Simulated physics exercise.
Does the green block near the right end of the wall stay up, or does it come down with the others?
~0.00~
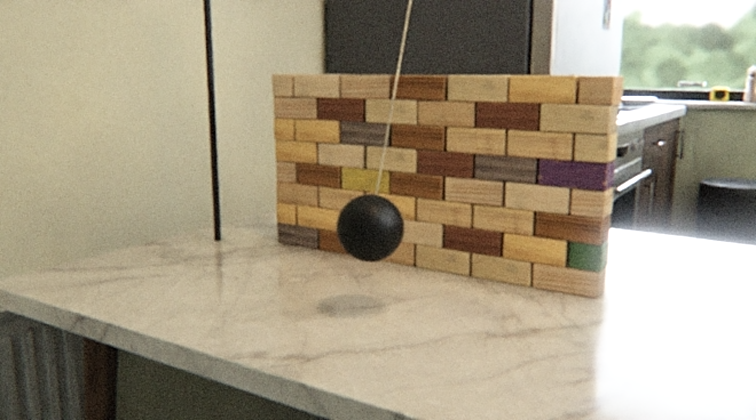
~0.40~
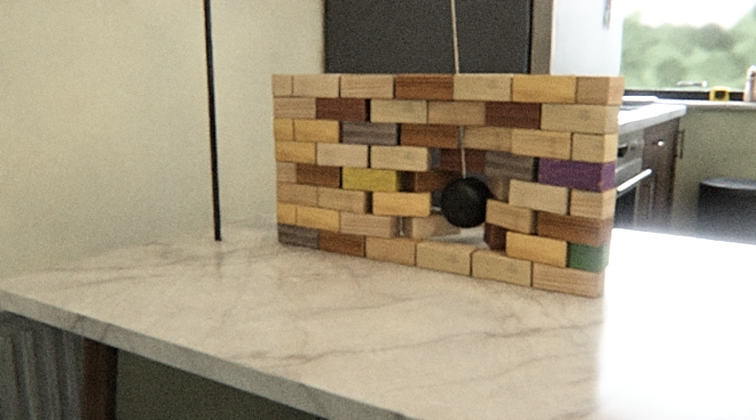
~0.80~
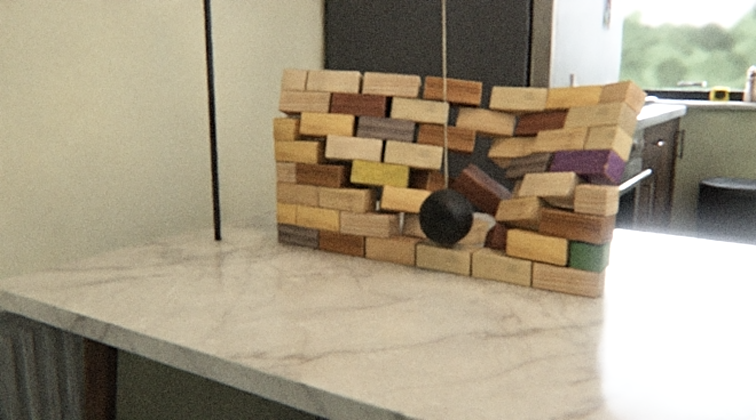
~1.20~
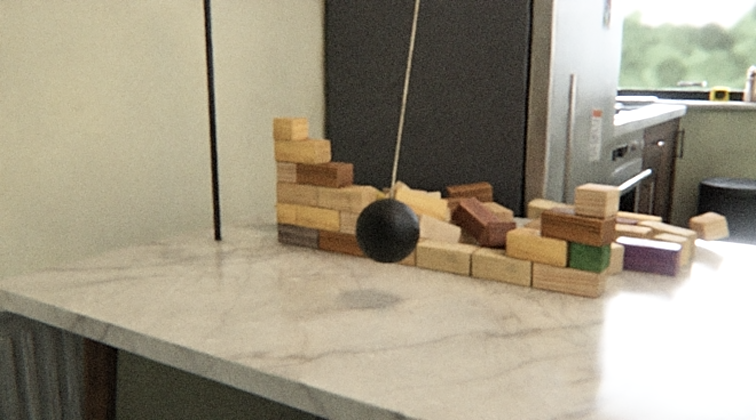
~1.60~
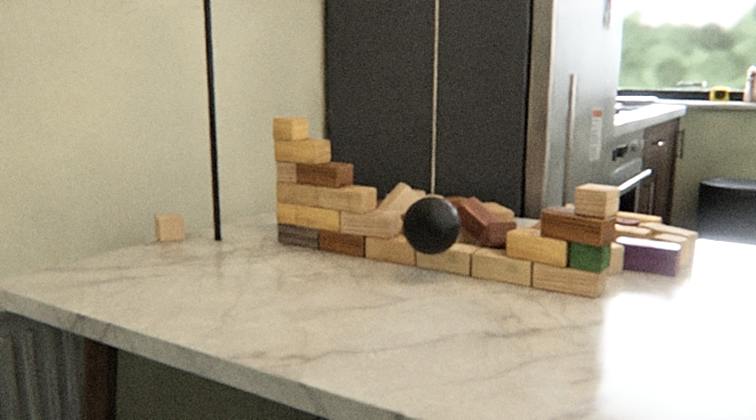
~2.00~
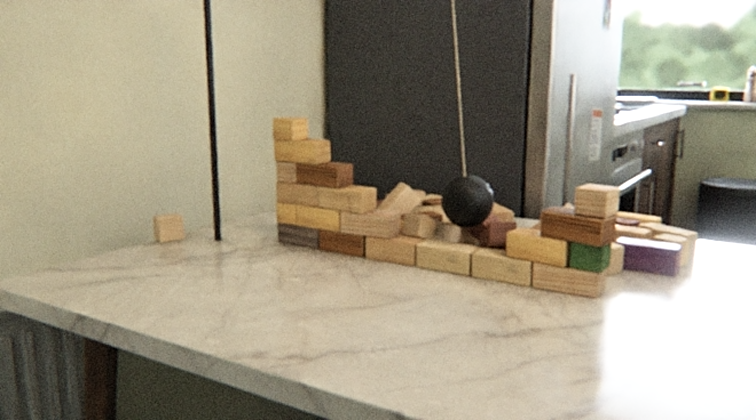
The green block stays up, still sitting in its place near the right end of the ruined wall.
